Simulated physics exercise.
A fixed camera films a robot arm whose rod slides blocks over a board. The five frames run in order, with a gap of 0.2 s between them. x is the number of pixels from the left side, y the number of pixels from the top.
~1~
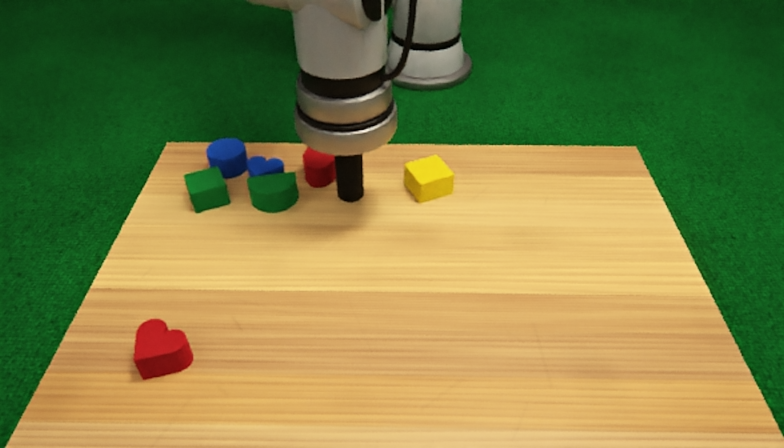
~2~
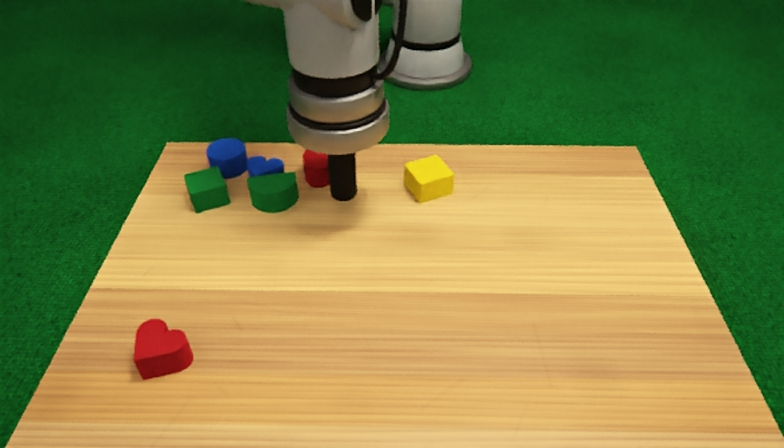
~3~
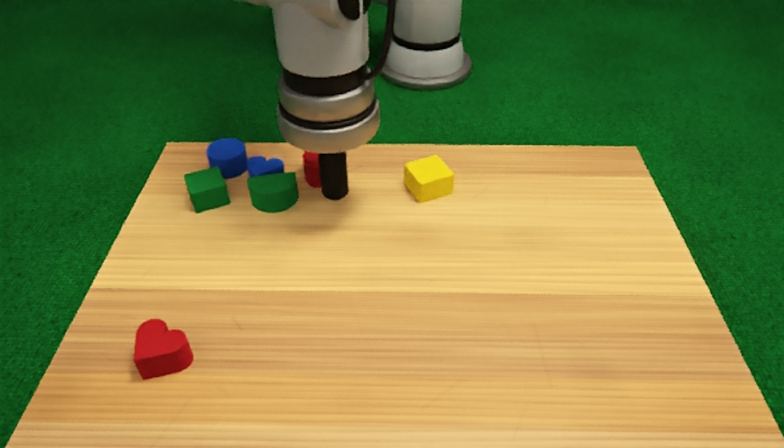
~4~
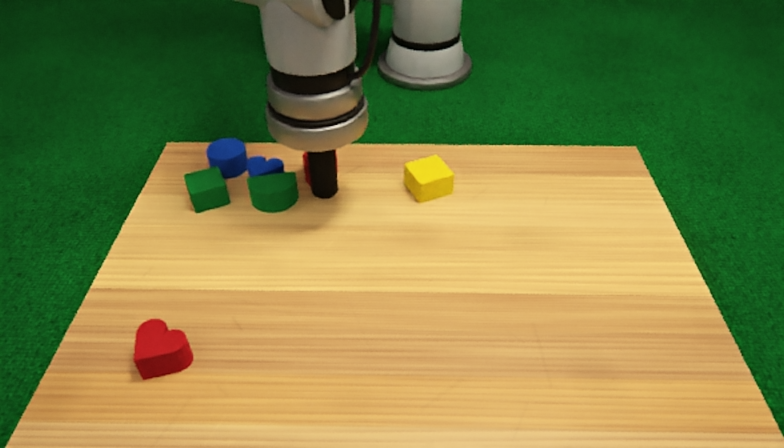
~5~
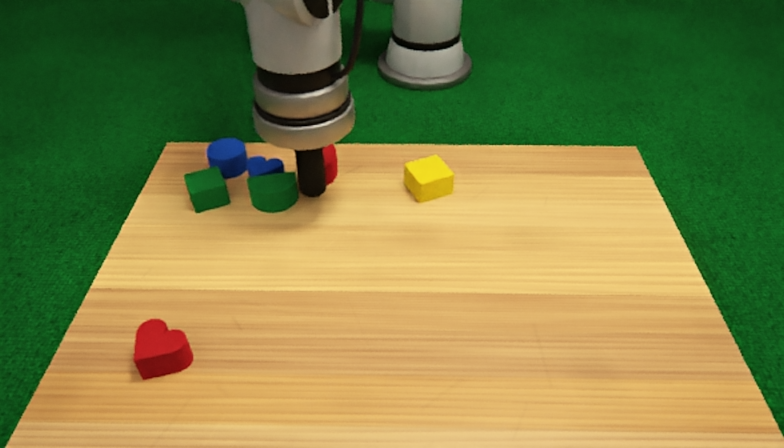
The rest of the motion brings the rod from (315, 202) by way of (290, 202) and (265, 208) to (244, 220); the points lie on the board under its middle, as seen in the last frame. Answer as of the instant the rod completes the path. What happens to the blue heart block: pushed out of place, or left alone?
Undisturbed, or as good as.
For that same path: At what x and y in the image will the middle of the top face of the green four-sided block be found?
Around (175, 179).
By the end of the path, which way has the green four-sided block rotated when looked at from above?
Verdict: Clockwise.
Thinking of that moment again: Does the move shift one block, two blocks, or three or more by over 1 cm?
Here I'd predict two blocks moving more than 1 cm.
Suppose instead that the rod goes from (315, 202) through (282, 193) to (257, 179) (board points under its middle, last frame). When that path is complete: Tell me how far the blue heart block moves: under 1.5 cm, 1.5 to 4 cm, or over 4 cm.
The block winds up beyond 4 cm from where it is now.
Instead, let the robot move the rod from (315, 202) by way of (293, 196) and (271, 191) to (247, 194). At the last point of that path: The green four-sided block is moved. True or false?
It is true.
On the path given first. Halfway along, rod (273, 192); green four-sided block (193, 180), turned 25° clockwise; green half-round block (236, 186).
At the end, rod (241, 208); green four-sided block (175, 179), turned 60° clockwise; blue heart block not moved; green half-round block (204, 197).
